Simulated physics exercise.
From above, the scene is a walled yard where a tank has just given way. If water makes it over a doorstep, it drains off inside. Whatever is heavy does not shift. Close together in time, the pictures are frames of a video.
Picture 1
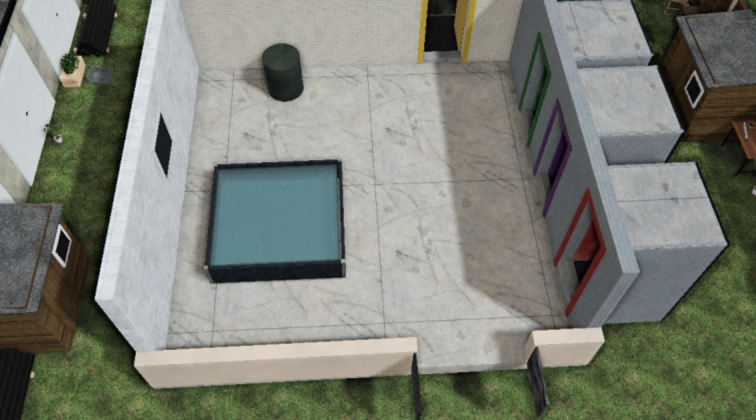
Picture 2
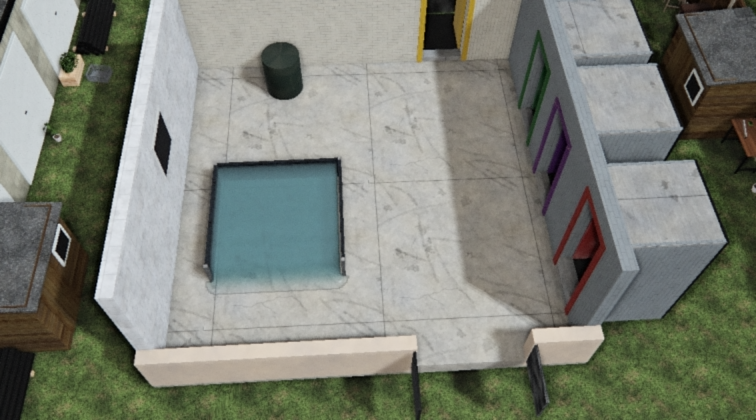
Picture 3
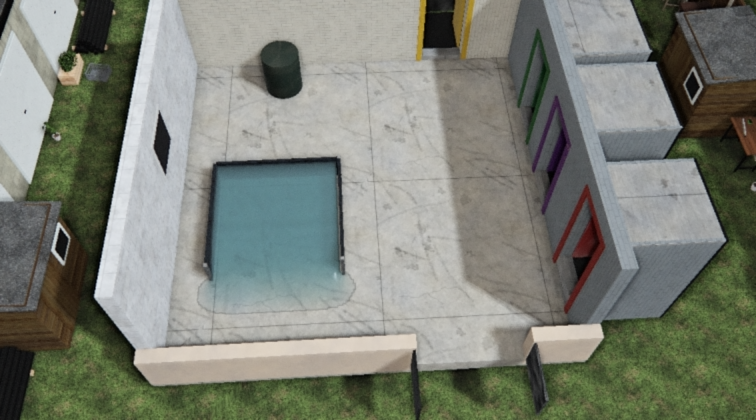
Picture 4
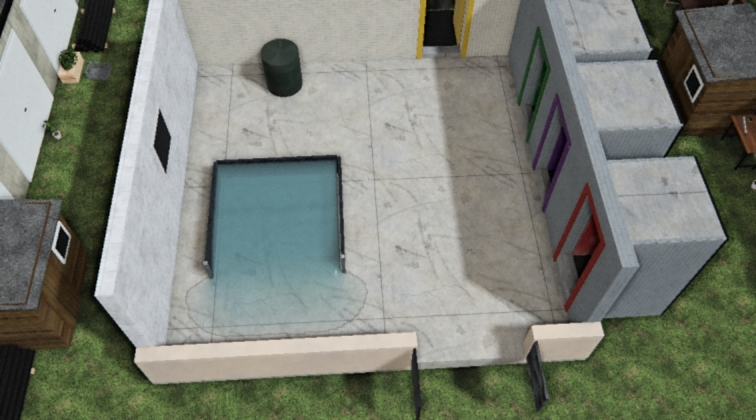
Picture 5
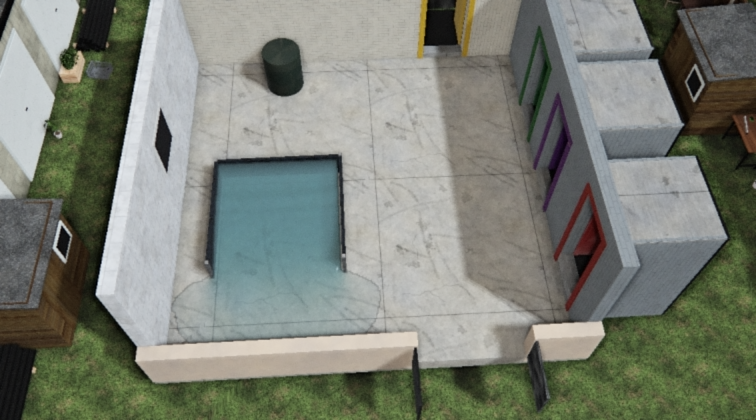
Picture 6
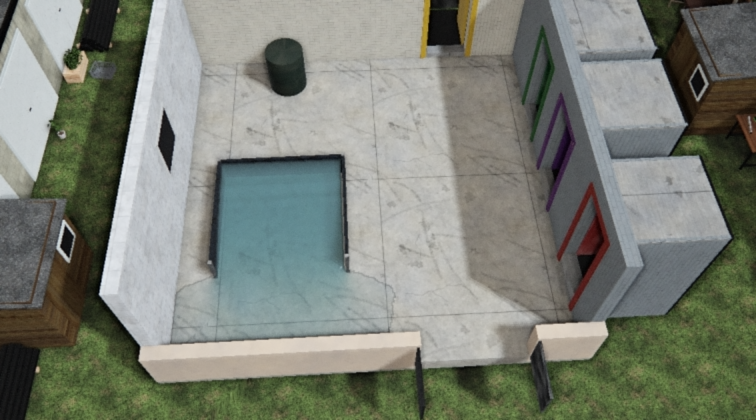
Water poured out of a square, dark-edged tank after its near side gave way, spreading in a thin, rounded sheet across the pale tiled yard toward the low front wall and out to both sides.
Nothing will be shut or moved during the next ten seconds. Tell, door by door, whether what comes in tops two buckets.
In turn, the red door keeps to two buckets or fewer; the purple door keeps to two buckets or fewer; the yellow door keeps to two buckets or fewer; the green door keeps to two buckets or fewer.
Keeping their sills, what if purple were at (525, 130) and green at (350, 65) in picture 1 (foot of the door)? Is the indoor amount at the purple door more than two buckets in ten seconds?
Then: Purple keeps below it.
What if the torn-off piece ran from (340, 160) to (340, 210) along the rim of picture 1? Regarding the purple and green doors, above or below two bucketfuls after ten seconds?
In brief, the purple door goes past the mark; the green door goes past the mark.
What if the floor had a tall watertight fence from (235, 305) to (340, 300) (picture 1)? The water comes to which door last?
Last comes the one in yellow.
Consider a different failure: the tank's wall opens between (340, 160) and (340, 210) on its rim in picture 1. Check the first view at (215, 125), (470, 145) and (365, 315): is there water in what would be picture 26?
Result, in sequence: Spared by the spill, sodden, spared by the spill.
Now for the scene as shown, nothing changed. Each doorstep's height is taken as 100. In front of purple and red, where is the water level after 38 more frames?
Close to 110 per cent for the first one and close to 40 per cent for the second.
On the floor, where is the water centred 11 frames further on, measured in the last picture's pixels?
Estimate: (285, 281).
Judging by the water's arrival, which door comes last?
It's the door marked yellow.
A moment on, water covers 15 % of the floor; the red door not reached, the purple door not reached, the yellow door not reached, the green door not reached.
Next, water covers 20 % of the floor; the red door not reached, the purple door not reached, the yellow door not reached, the green door not reached.
Then, water covers 40 % of the floor; the red door wet at the sill, nothing in, the purple door not reached, the yellow door not reached, the green door not reached.
Later, water covers 60 % of the floor; the red door wet at the sill, nothing in, the purple door wet at the sill, nothing in, the yellow door not reached, the green door wet at the sill, nothing in.
In the end, water covers 85 % of the floor; the red door wet at the sill, nothing in, the purple door under two buckets in, the yellow door wet at the sill, nothing in, the green door wet at the sill, nothing in.
